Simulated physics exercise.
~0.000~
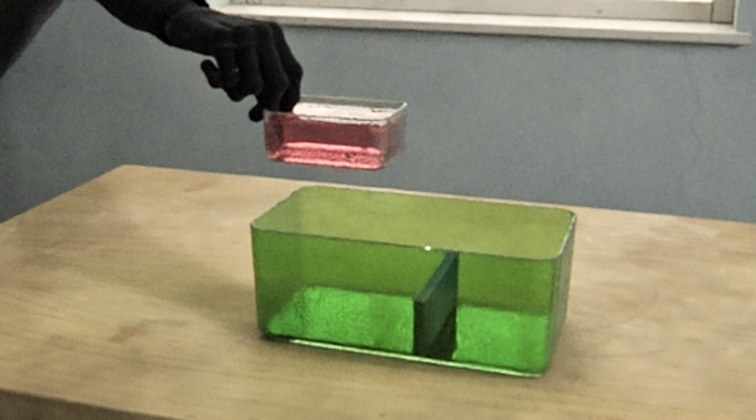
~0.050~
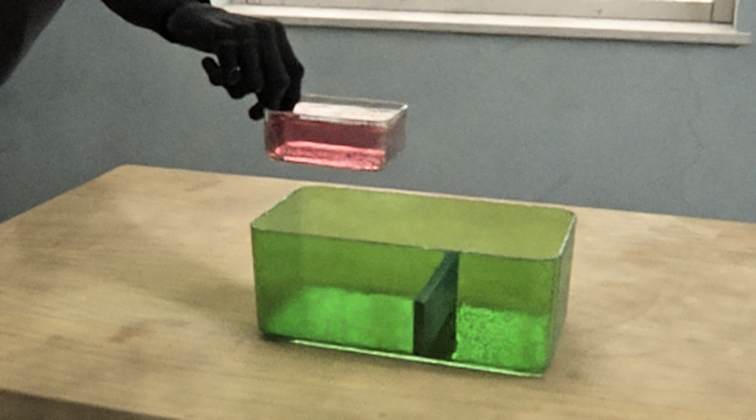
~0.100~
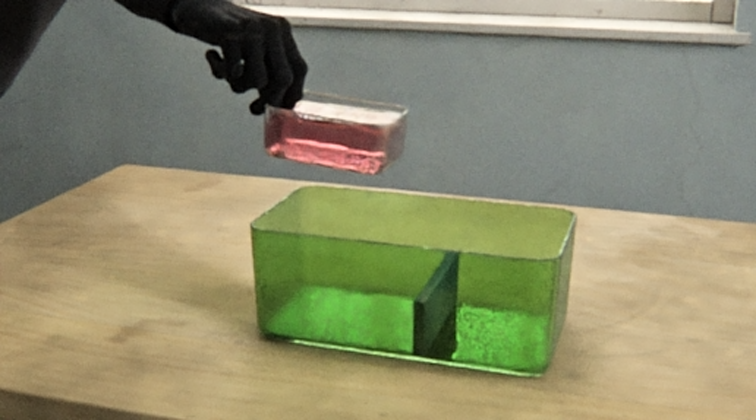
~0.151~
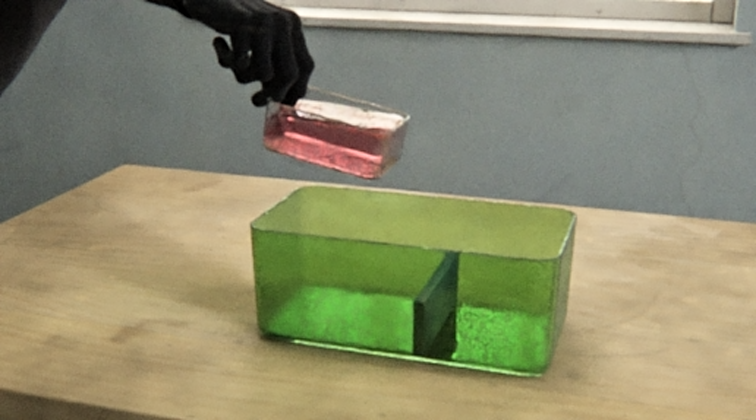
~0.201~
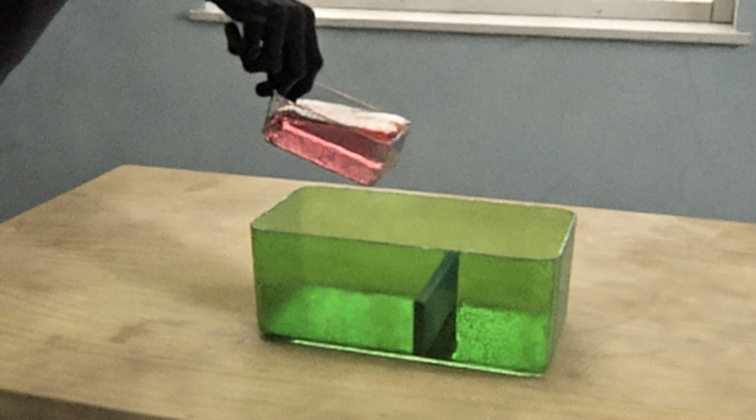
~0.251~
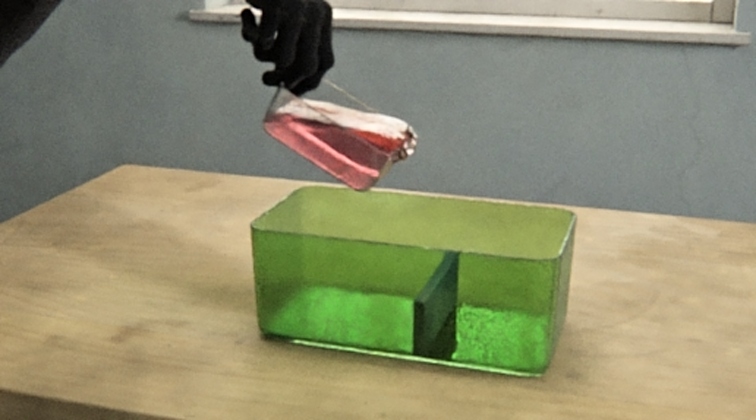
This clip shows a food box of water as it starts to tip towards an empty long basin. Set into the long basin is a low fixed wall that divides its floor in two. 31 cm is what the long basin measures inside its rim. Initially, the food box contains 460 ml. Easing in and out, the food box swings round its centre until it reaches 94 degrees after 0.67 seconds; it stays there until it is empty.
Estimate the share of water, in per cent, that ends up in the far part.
About 56 per cent.
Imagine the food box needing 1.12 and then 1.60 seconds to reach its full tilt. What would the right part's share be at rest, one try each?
In order, 65 and 65 per cent.
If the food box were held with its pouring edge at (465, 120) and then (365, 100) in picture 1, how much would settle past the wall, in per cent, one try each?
Roughly 90 per cent the first time and 5 per cent the second.
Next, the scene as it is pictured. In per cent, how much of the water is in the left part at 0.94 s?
The fraction is near 42 percent.
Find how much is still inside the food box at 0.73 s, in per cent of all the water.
Roughly 5 per cent.
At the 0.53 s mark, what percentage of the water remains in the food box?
I'd put it near 14 percent.
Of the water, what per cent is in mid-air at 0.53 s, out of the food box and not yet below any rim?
26 %.
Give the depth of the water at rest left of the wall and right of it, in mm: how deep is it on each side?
Final reading - left some 8 mm, right some 14 mm.
Then, 0.53 s in, the tilt is 84° and 14 per cent is still to pour, 20 is left of the wall and 41 right of it.
Then, 0.73 s in, the tilt is 94° and 5 per cent is still to pour, 37 is left of the wall and 56 right of it.
Then, 0.94 s in, the tilt is 94° and 2 per cent is still to pour, 42 is left of the wall and 55 right of it.
Then, 1.17 s in, the tilt is 94° and 0 per cent is still to pour, 44 is left of the wall and 55 right of it.
Finally, 44 per cent lies left of the wall, 56 right of it and 0 outside.
